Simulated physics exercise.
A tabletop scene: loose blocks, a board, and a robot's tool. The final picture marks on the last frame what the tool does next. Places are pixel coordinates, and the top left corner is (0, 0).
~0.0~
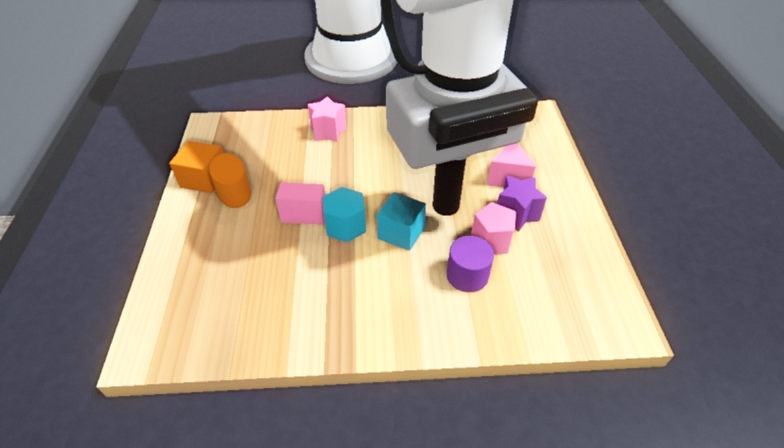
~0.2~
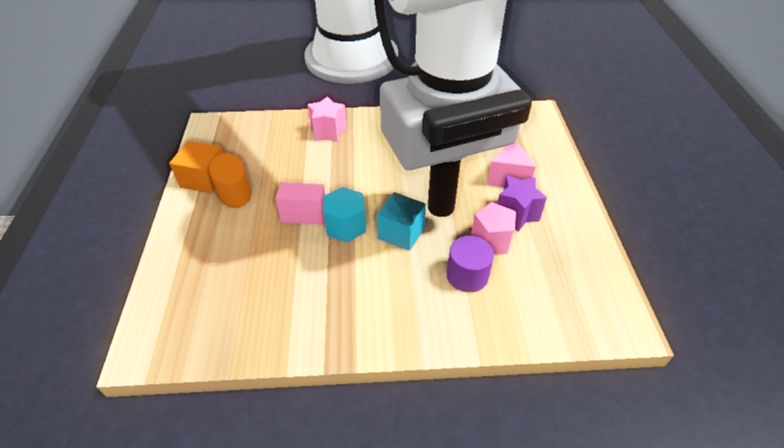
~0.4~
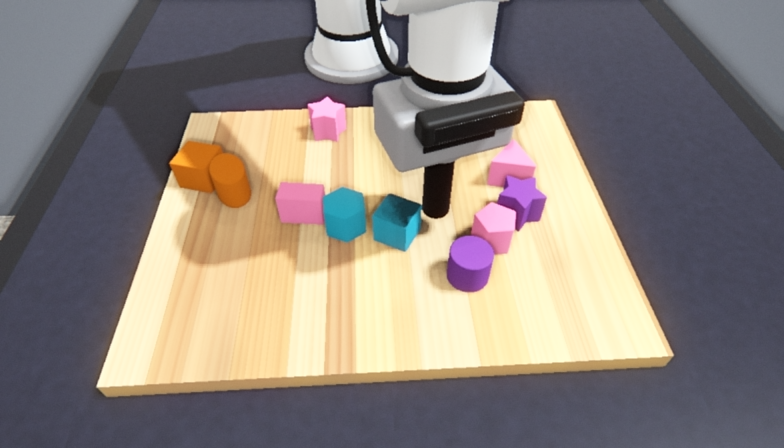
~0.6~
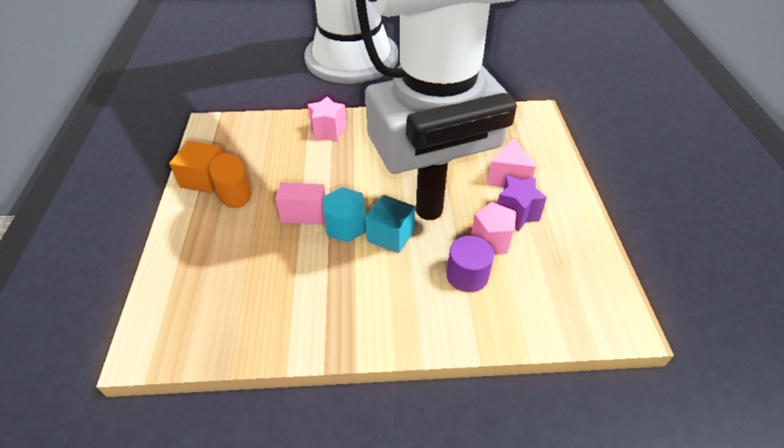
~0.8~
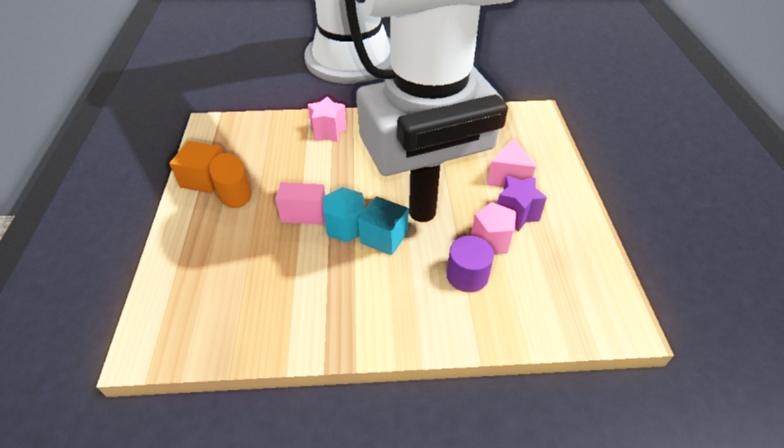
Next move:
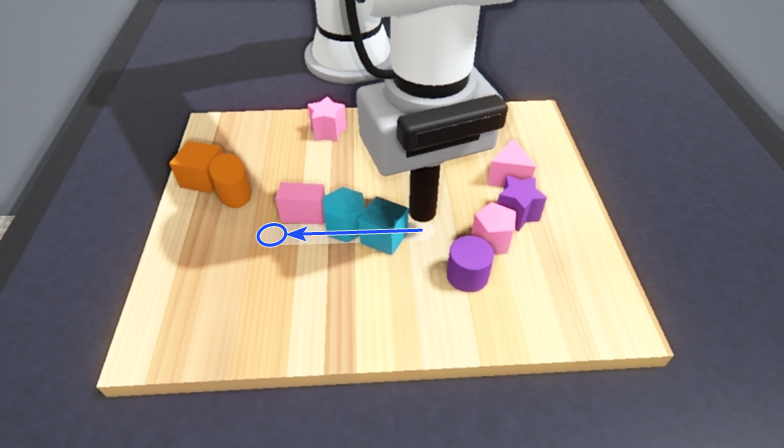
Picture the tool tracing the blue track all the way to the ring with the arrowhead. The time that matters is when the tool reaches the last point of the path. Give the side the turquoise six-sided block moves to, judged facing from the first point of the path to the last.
To the path's left.
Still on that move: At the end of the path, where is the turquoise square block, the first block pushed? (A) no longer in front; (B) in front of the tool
That would be A.
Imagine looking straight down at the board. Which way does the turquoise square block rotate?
Rotates counter-clockwise.
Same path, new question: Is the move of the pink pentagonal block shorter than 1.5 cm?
Yes.
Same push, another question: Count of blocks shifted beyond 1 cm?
It's going to be three or more.
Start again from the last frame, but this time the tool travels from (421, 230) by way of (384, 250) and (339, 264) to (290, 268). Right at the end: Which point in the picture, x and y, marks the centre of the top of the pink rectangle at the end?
In the picture, that point is around (284, 182).
The drawn path runs straight from (421, 230) to (272, 235).
On the path given first. One third of the way, tool (370, 216); pink rectangle (269, 186), turned 50° clockwise; turquoise six-sided block (296, 209), turned 15° clockwise; turquoise square block (333, 220), turned 20° anticlockwise.
Two thirds of the way, tool (319, 217); pink rectangle (265, 185), turned 60° clockwise; turquoise six-sided block (246, 222), turned 25° clockwise; turquoise square block (291, 230), turned 60° anticlockwise.
At the end, tool (268, 218); pink rectangle (264, 185), turned 65° clockwise; turquoise six-sided block (230, 224), turned 25° clockwise; turquoise square block (274, 238), turned 105° anticlockwise; pink pentagonal block not moved.
